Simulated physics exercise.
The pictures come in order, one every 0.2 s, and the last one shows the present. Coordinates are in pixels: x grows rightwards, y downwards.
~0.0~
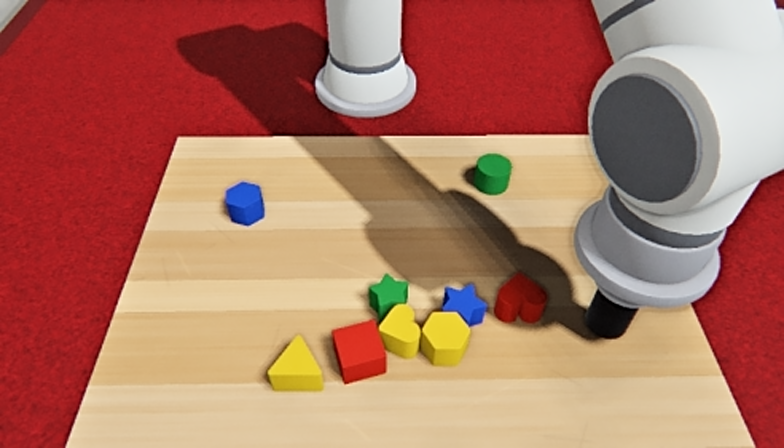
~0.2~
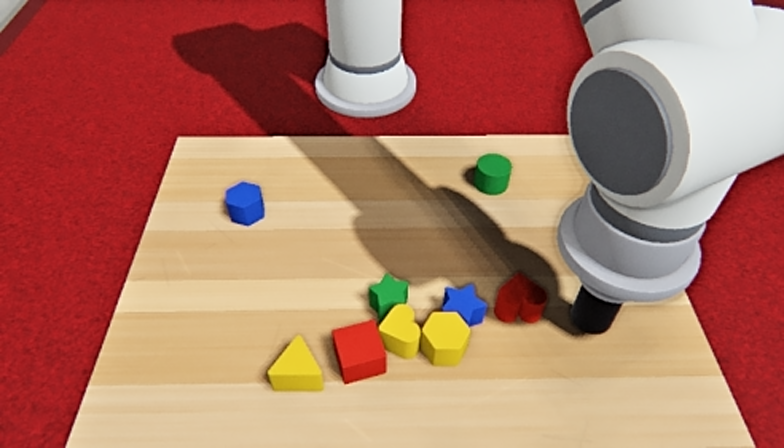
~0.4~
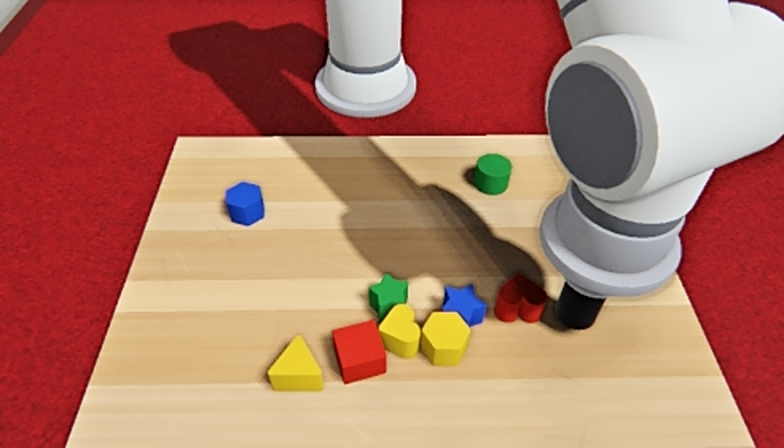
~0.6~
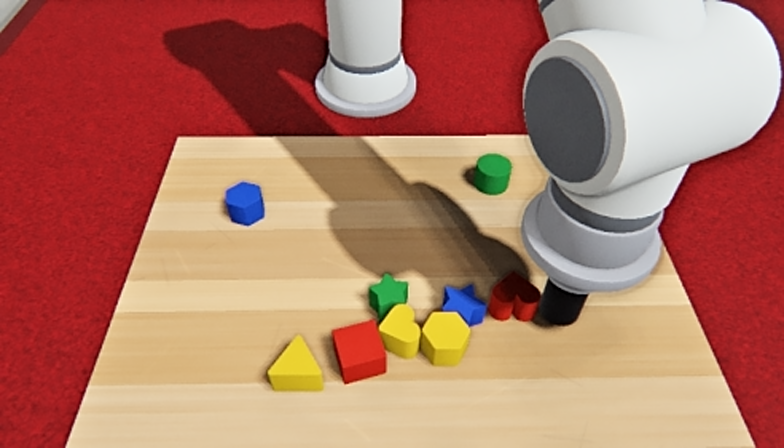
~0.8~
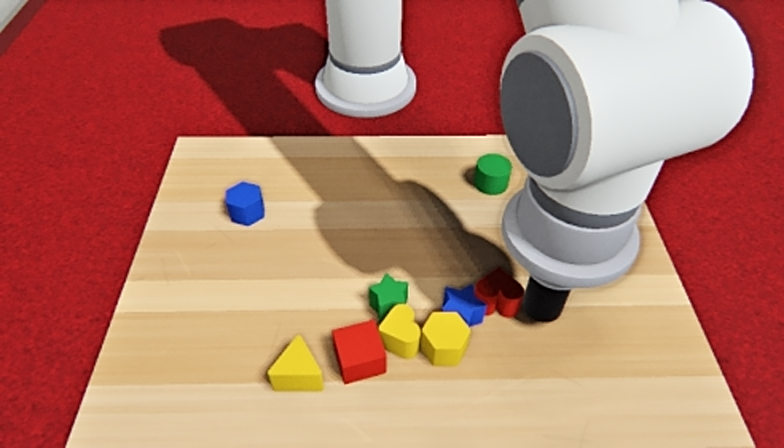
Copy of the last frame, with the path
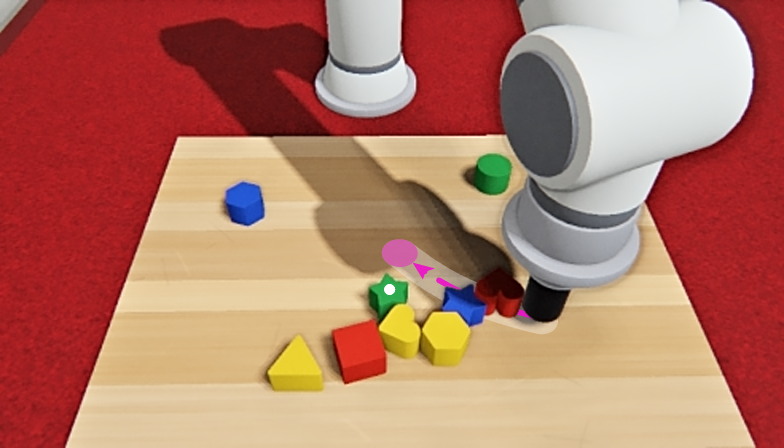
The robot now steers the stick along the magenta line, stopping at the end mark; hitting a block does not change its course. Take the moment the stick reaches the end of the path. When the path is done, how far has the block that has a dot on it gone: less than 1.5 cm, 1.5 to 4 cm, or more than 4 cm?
Band: Under 1.5 cm.
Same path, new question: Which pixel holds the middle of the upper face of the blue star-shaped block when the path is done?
I'd say the blue star-shaped block ends with its top centre at (430, 289).
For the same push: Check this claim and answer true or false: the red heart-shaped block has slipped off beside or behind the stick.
False.
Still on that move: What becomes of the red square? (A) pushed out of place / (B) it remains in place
(B)
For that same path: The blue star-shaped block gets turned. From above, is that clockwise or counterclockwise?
The sense of turning is anti-clockwise.
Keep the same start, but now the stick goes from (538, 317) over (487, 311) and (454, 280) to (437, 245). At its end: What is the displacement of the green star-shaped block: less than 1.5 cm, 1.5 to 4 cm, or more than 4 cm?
Answer: Less than 1.5 cm.
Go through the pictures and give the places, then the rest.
The first frame shows stick's lower end (606, 322); red square (359, 342); green star-shaped block (390, 290); blue star-shaped block (463, 301); red heart-shaped block (522, 291).
The second frame shows stick (591, 318); blocks still.
The third frame shows stick (575, 314); blocks still.
The fourth frame shows stick (559, 310); red heart-shaped block (516, 289).
The fifth frame shows stick (542, 306); red square (359, 342); green star-shaped block (390, 290); blue star-shaped block (463, 301); red heart-shaped block (500, 285).
Drawn move, from (538, 317) via (485, 302) and (438, 280), ending at (400, 253); the dot is on the green star-shaped block.
What follows on the original path. One third of the way, stick (486, 291); blue star-shaped block (440, 292), turned 70° anticlockwise; red heart-shaped block (451, 262), turned 30° clockwise.
Two thirds of the way, stick (439, 268); blue star-shaped block (430, 289), turned 115° anticlockwise; red heart-shaped block (414, 236), turned 55° clockwise.
At the end, stick (400, 242); red square still; green star-shaped block still; blue star-shaped block (430, 289), turned 115° anticlockwise; red heart-shaped block (392, 208), turned 100° clockwise.
